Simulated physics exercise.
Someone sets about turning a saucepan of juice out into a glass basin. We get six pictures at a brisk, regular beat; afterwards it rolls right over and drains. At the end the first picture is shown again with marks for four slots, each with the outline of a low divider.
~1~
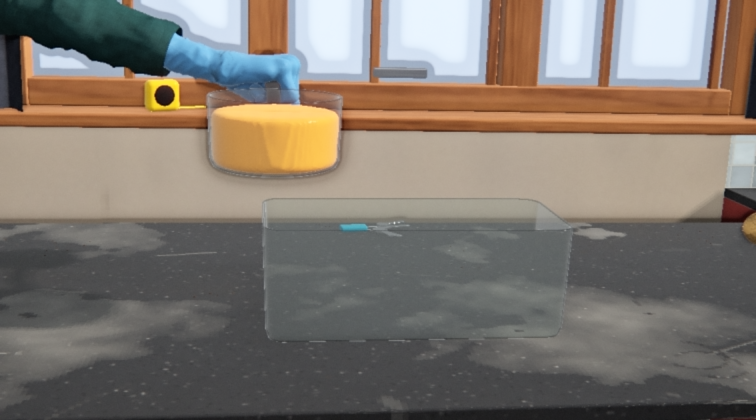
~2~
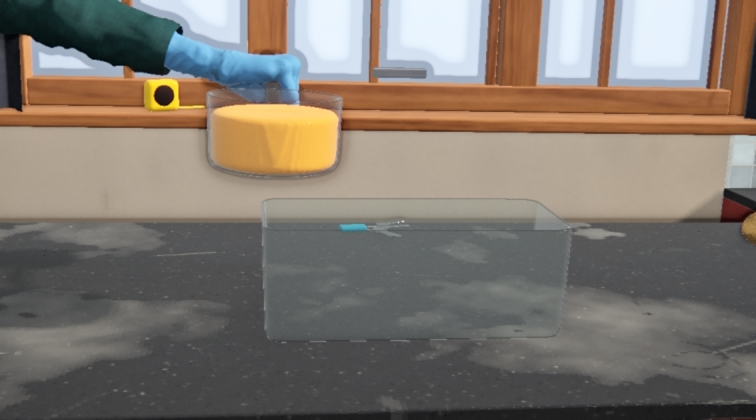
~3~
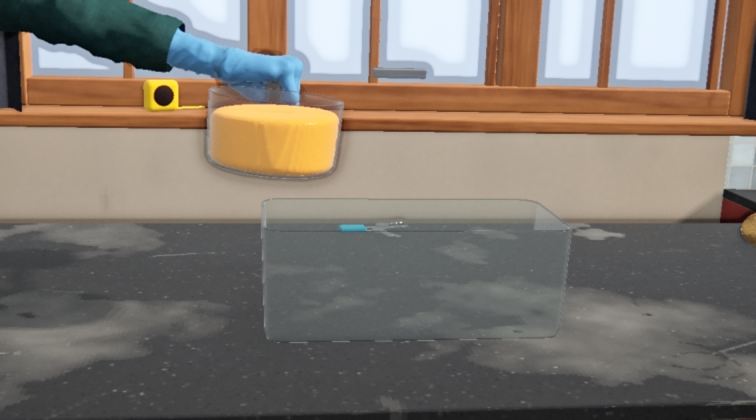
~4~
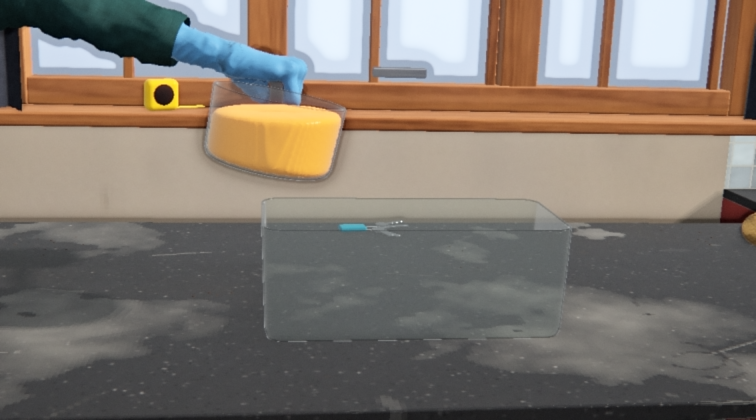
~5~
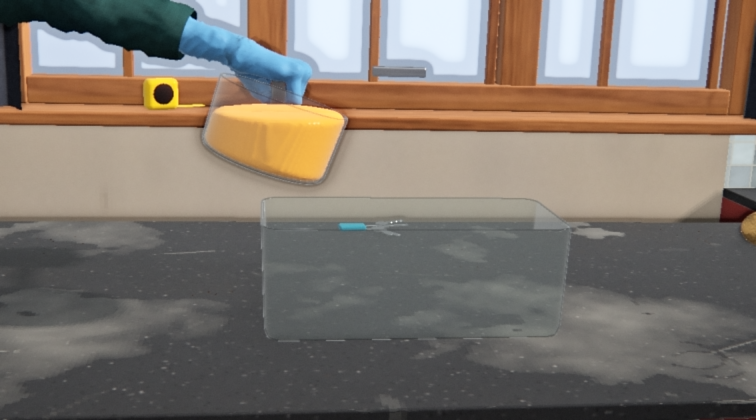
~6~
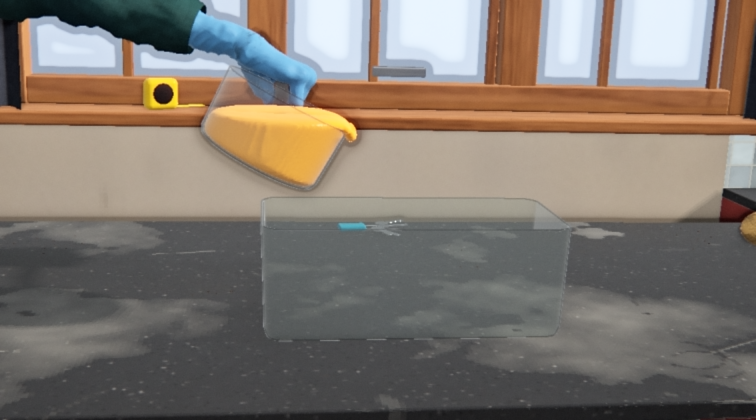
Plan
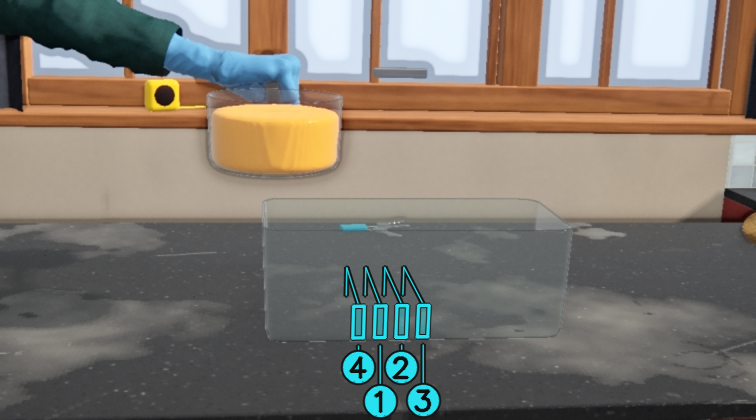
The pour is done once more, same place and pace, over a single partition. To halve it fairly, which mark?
2 is best.
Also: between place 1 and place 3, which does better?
It is 1.
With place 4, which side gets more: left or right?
The right one.
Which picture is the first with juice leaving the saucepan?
Picture 6.
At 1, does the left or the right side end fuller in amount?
The right side.
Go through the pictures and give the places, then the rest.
Upright, lip at (339, 96); basin from (266, 340) to (560, 335); nothing has left yet, in the first frame.
Upright, lip at (339, 97); nothing has left yet, in the second frame.
Tipped about 5°, lip at (341, 102); nothing has left yet, in the third frame.
Tipped about 11°, lip at (343, 108); nothing has left yet, in the fourth frame.
Tipped about 18°, lip at (345, 117); nothing has left yet, in the fifth frame.
Tipped about 28°, lip at (346, 128); juice is over the lip, down to (348, 136), in the sixth frame.
In cyan, 1 at (380, 345); 2 at (401, 345); 3 at (423, 344); 4 at (358, 345).
If 1 is chosen, about 32 % ends left of the wall and 68 % right of it.
If 2 is chosen, about 50 % ends left of the wall and 50 % right of it.
If 3 is chosen, about 79 % ends left of the wall and 21 % right of it.
If 4 is chosen, about 18 % ends left of the wall and 82 % right of it.
